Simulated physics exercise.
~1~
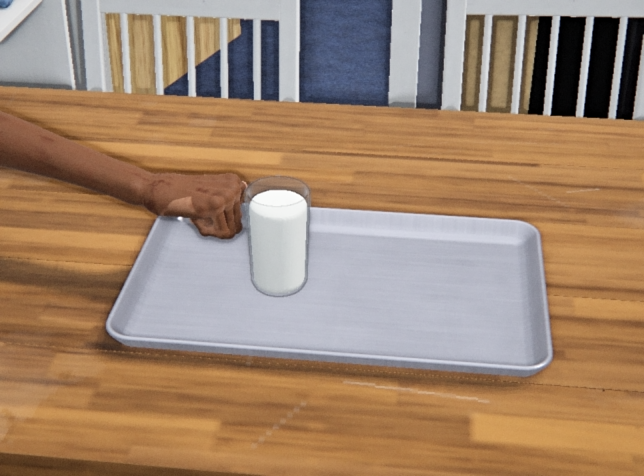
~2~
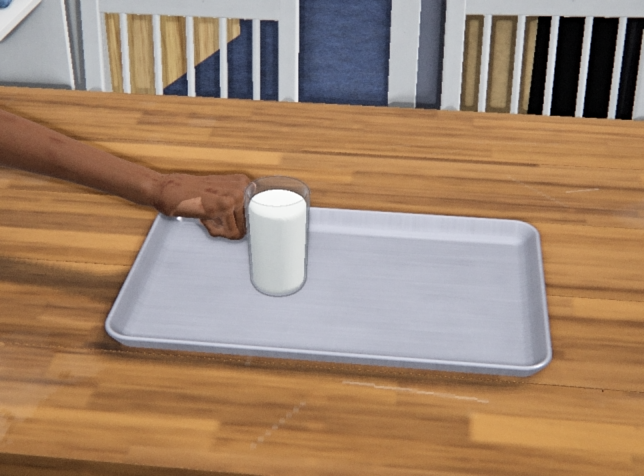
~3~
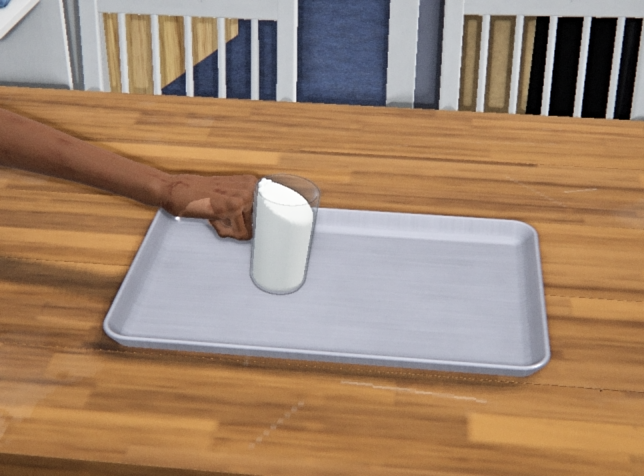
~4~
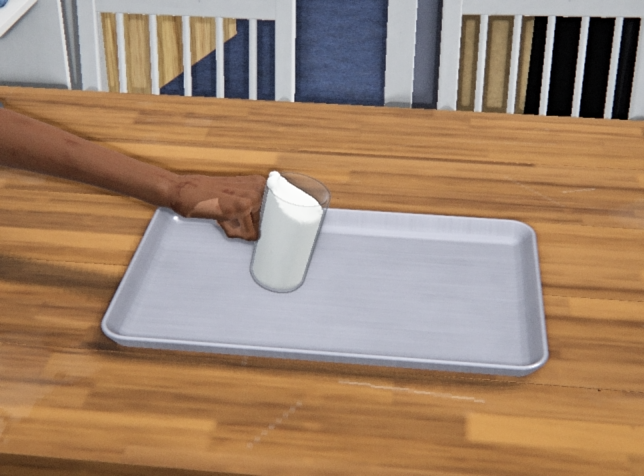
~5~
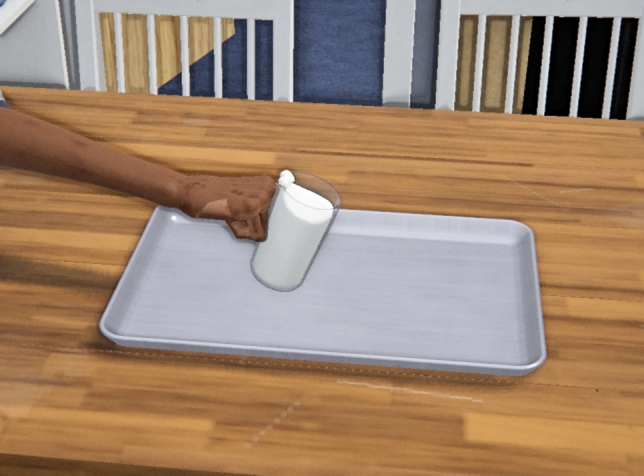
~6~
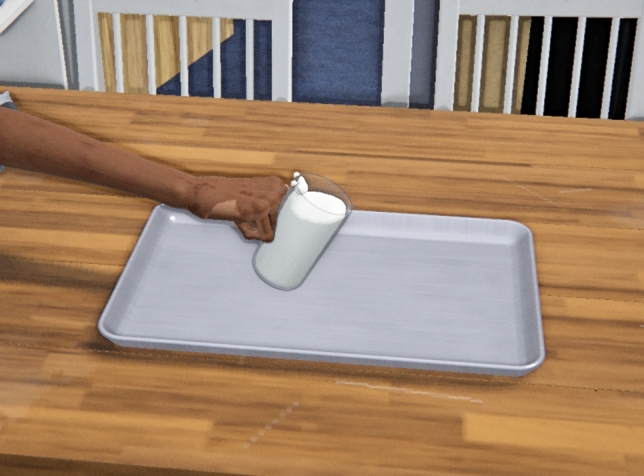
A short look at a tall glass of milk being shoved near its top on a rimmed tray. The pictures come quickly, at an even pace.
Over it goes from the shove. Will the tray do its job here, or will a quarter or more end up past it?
A quarter or more ends up past it.
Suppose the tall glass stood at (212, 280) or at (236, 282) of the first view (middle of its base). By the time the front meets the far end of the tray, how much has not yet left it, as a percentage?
In order, some 50 and 55 per cent.
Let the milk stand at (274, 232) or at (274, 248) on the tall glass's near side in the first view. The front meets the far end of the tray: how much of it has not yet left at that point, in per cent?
About 65 per cent, then about 60 per cent.
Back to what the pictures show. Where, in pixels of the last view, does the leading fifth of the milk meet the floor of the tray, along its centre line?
Roughly the pixel (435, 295) on the tray.
A moment on, the tall glass lies on its side and 91 per cent is in the glass, 1 on the tray and 7 above or beyond its rim.
Next, the tall glass lies on its side and 56 per cent is in the glass, 37 on the tray and 7 above or beyond its rim.
Then the tall glass lies on its side and 32 per cent is in the glass, 41 on the tray and 27 above or beyond its rim.
Later the tall glass lies on its side and 18 per cent is in the glass, 40 on the tray and 43 above or beyond its rim.
In the end 57 per cent is held by tray and glass, 43 is off the tray.
